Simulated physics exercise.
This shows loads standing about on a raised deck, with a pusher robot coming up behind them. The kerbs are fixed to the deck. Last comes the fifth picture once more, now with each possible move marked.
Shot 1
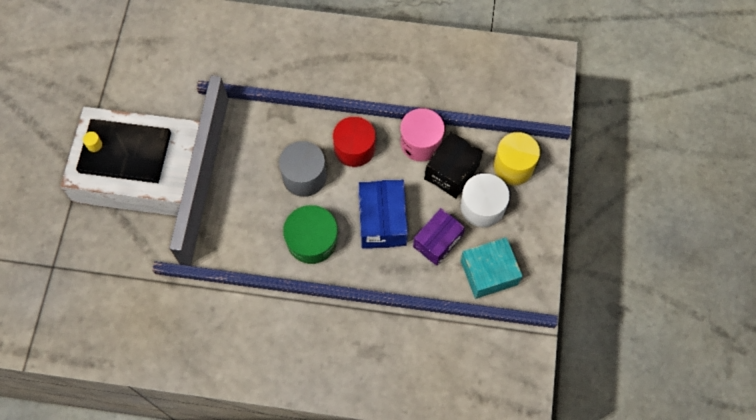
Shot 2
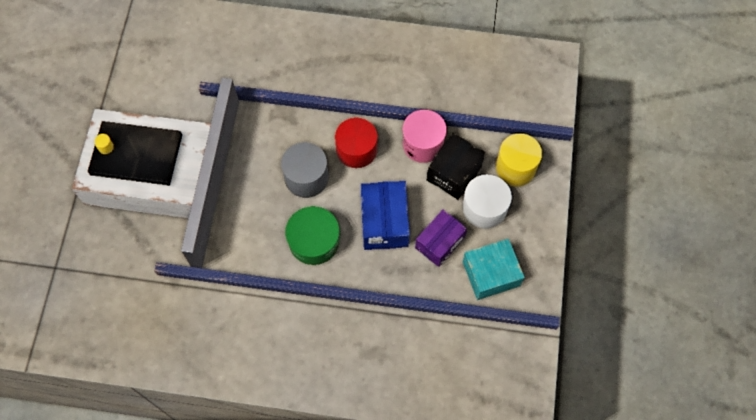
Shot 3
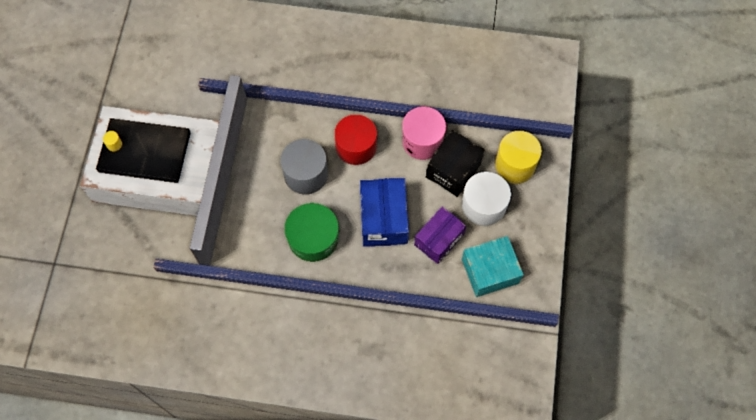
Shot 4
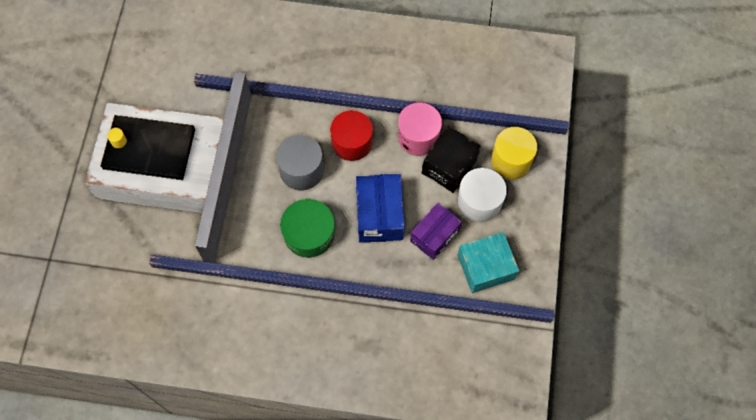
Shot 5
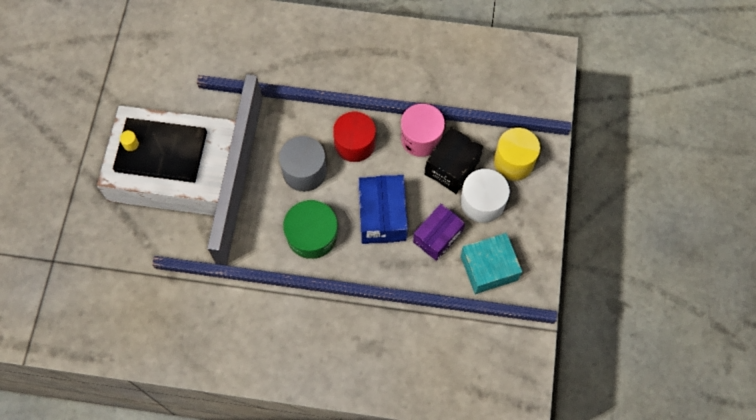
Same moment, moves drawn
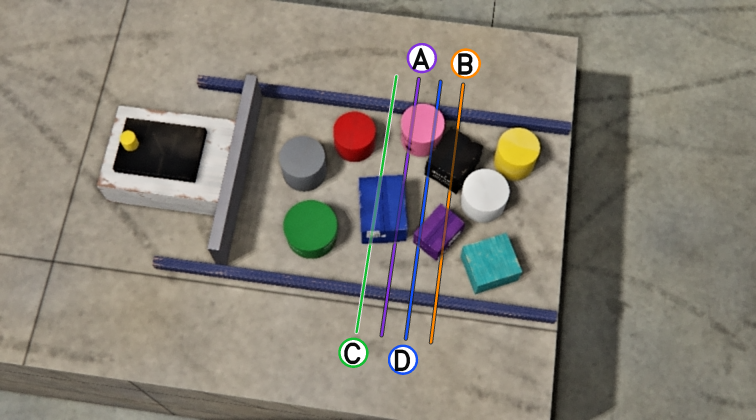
A raised, pale stone-like deck with dark blue rails along its upper and lower sides is seen from above at a slight tilt, with grey paving beyond. Grey, red, green, pink, yellow and white cylinders stand between the rails among blue, black, purple and teal blocks, right of a white robot with a grey pusher bar. The robot creeps rightward, leaving the loads unmoved, while the camera jitters slightly.
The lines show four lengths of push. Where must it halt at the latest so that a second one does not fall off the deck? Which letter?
It can go as far as B.
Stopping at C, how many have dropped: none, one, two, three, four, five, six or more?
By then, none.
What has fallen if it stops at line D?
It is the turquoise crate.
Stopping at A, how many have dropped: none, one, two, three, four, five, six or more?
In all, none.
On the copy, A at (401, 200); B at (448, 206); C at (378, 197); D at (424, 203).
On B. First, robot (243, 160); green pail (335, 234); grey canister (342, 171).
Then, robot (319, 170); turquoise crate (532, 279); white canister (509, 195).
Finally, robot (377, 178); turquoise crate over the edge; purple parcel (555, 248); one fallen.
By contrast, A is within the limit but short; C is within the limit but short; D is within the limit but short.
